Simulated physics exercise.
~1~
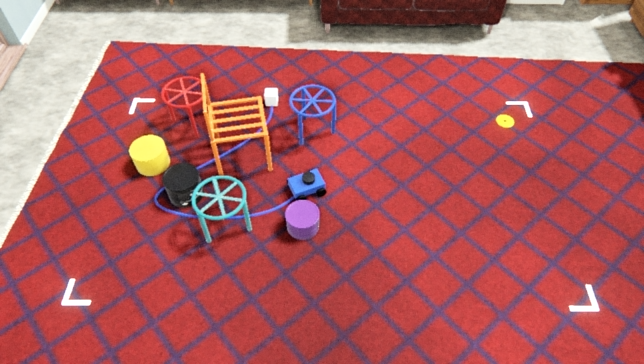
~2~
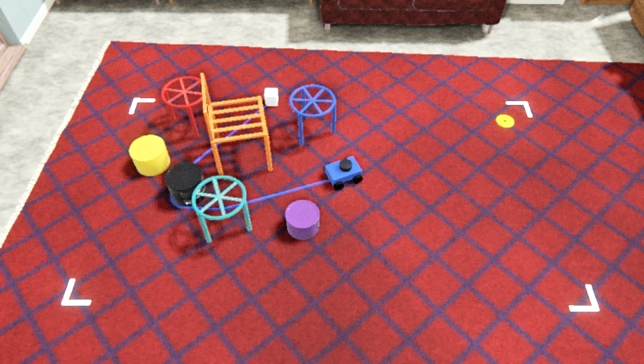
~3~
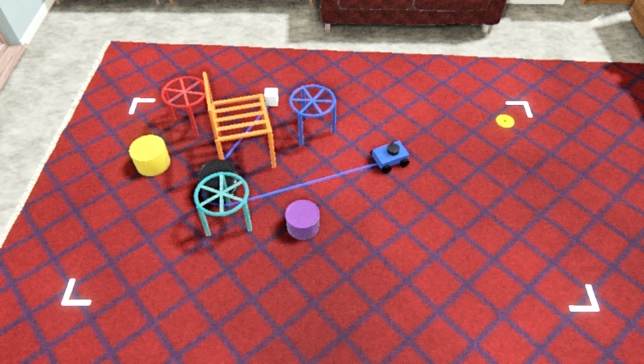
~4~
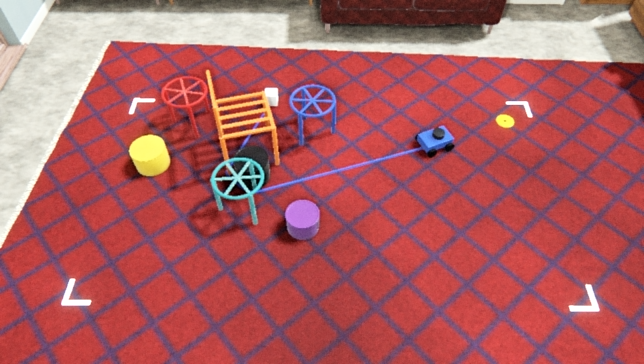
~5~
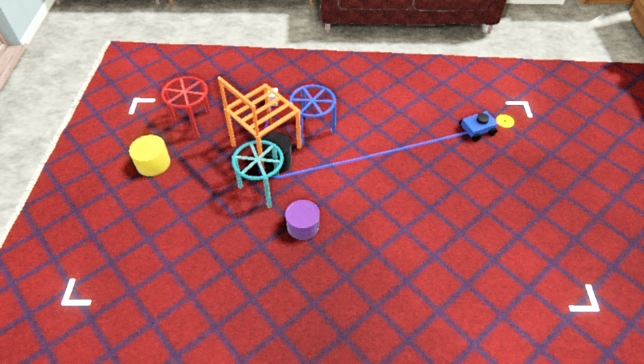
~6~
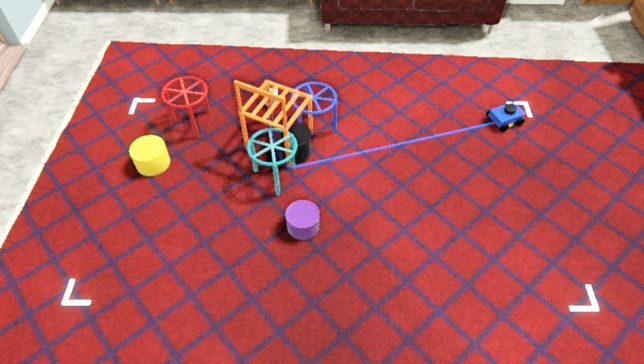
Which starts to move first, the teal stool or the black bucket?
The black bucket starts to move first, sliding right as the lead tightens. The teal stool only begins to shift after that.
